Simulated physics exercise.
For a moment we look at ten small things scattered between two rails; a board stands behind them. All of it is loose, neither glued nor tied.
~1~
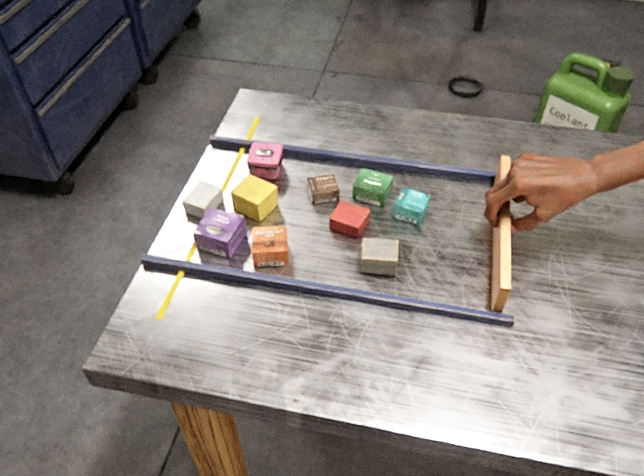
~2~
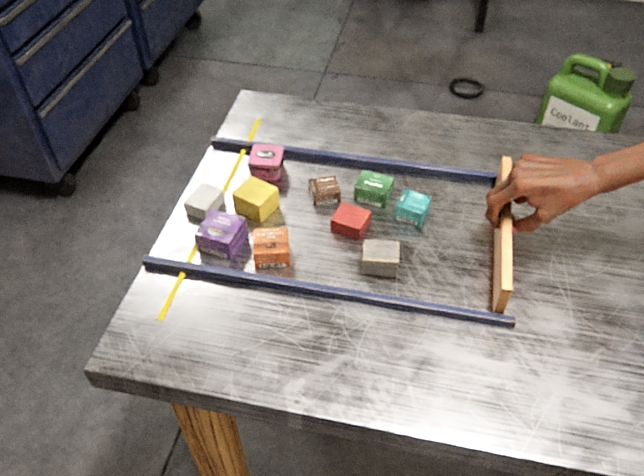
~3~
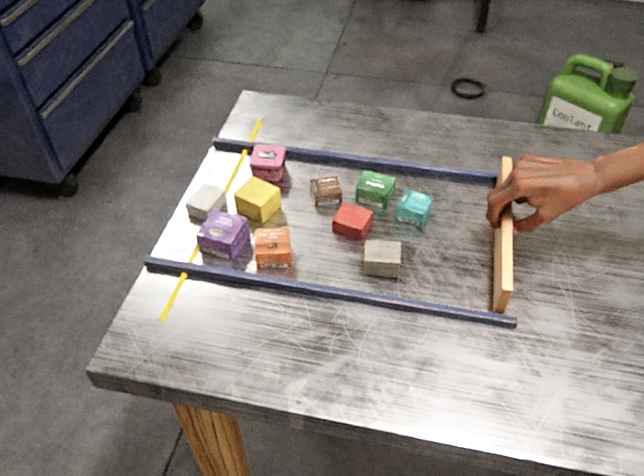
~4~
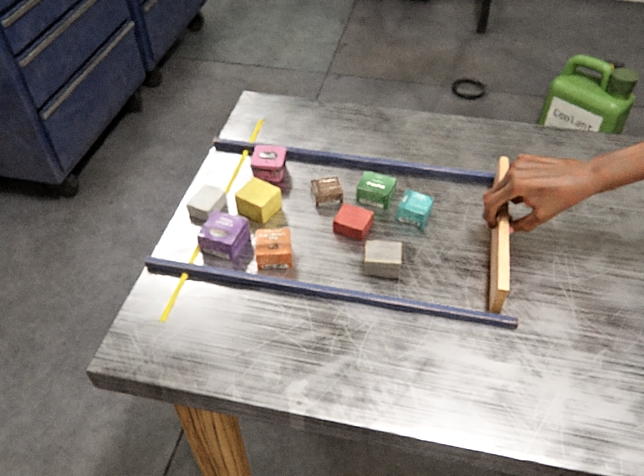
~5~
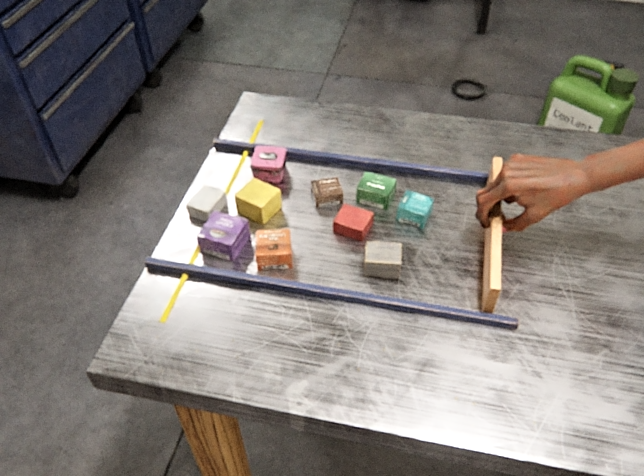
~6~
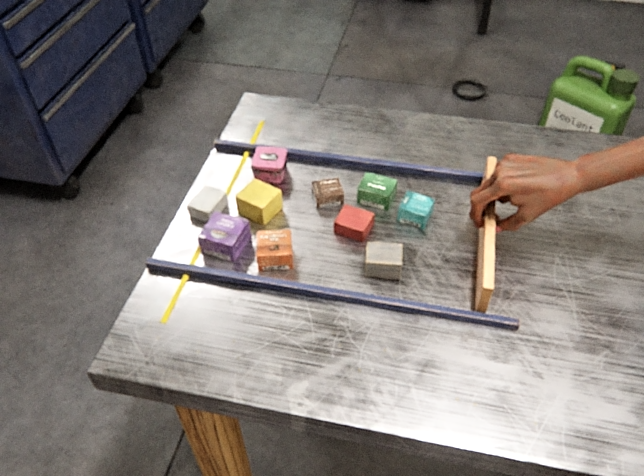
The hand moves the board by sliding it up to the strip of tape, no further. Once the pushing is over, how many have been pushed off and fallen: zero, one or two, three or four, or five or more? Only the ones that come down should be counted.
Five or more have.
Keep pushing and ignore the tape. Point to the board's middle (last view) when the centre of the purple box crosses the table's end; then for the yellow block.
The middle is at (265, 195) when it's the purple box, and at (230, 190) when it's the yellow block.
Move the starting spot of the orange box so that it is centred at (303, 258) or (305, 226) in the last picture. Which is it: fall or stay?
Order of tries: Off, off.
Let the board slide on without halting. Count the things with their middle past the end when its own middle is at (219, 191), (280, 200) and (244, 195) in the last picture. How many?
Per position: 6 / 0 / 2.
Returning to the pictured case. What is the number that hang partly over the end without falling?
Looks like 0 of them.
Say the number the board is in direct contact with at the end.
That makes 4.
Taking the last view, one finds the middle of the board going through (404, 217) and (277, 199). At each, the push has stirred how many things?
3 by the first point, 10 by the second.
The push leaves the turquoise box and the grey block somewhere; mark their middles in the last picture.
The first near (215, 182), the second near (188, 229).
Early on, none off yet; white block at rest near (208, 204); purple box at rest near (225, 236); pink case at rest near (270, 165).
A while later, none off yet; white block travelled about its own width near (185, 202); purple box travelled well along near (165, 227); pink case travelled about its own width near (240, 159).
Finally, the number that fall off is five or more; lost, brown box, orange box, yellow block, pink case, purple box and white block.
